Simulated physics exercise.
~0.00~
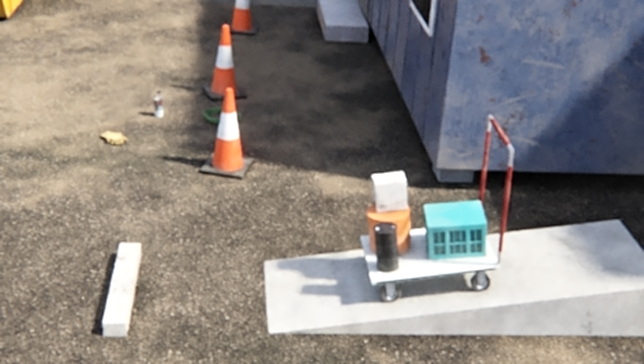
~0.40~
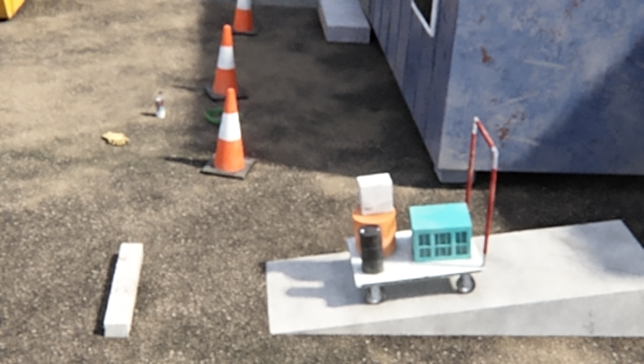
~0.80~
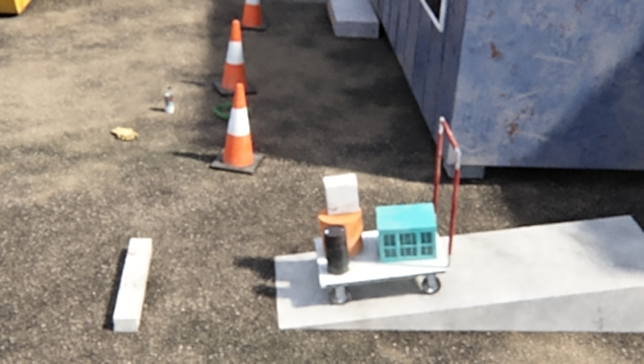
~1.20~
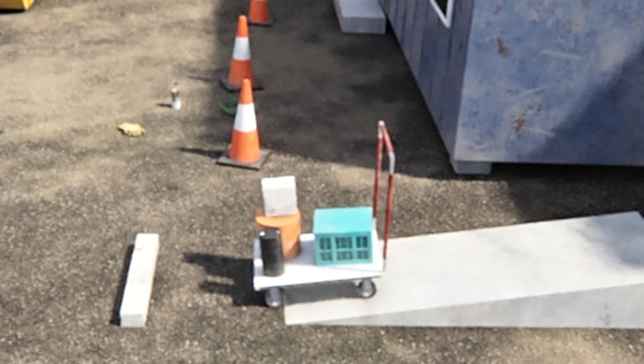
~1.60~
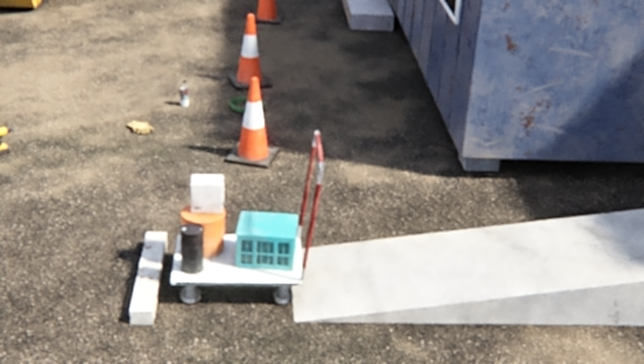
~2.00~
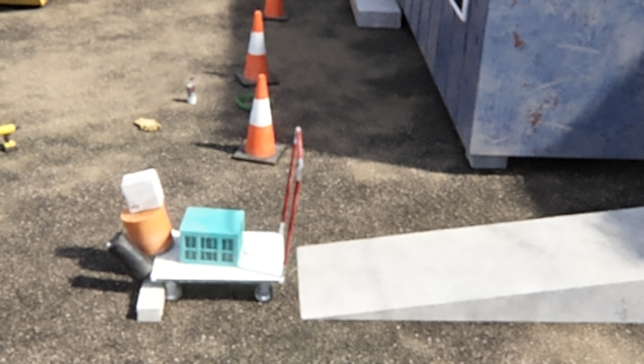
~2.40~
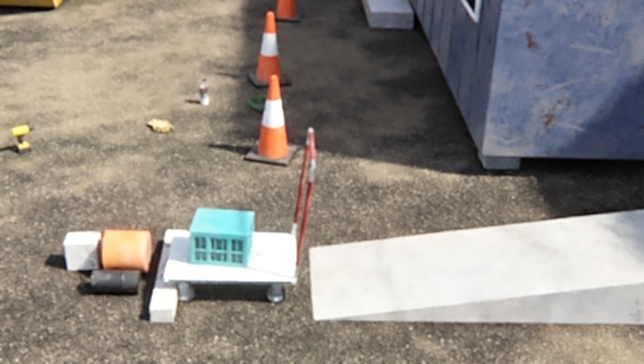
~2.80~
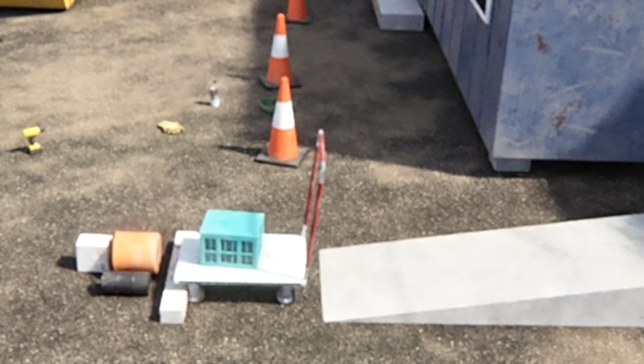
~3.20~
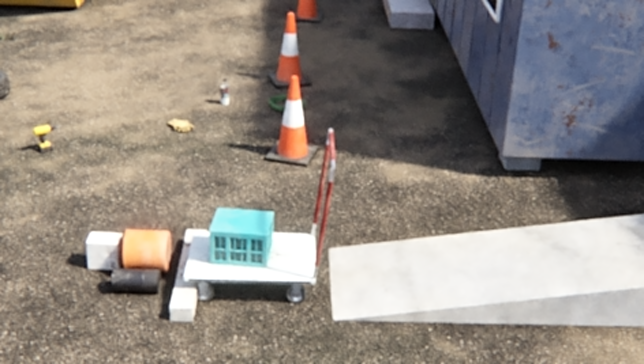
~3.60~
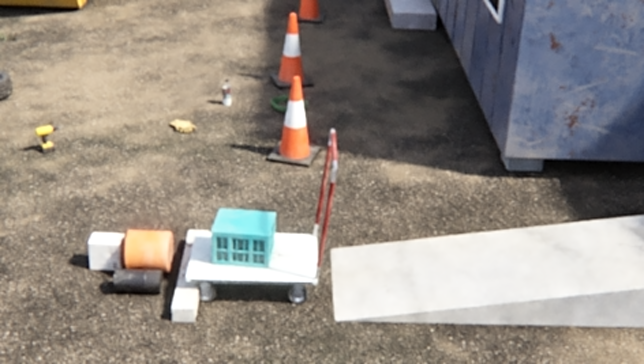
A large weathered blue container stands at the upper right of a sunlit asphalt yard, seen from above, with orange and white traffic cones beside it. Below, a white trolley with a red handle rolls left down a pale ramp, carrying a turquoise crate, an orange pail with a white parcel on top, and a black canister. It leaves the ramp and stops against a whitish kerb. The canister, pail and parcel tip forward over the kerb and land on their sides on the ground beyond. The crate slides toward the front but stays upright on the halted trolley.
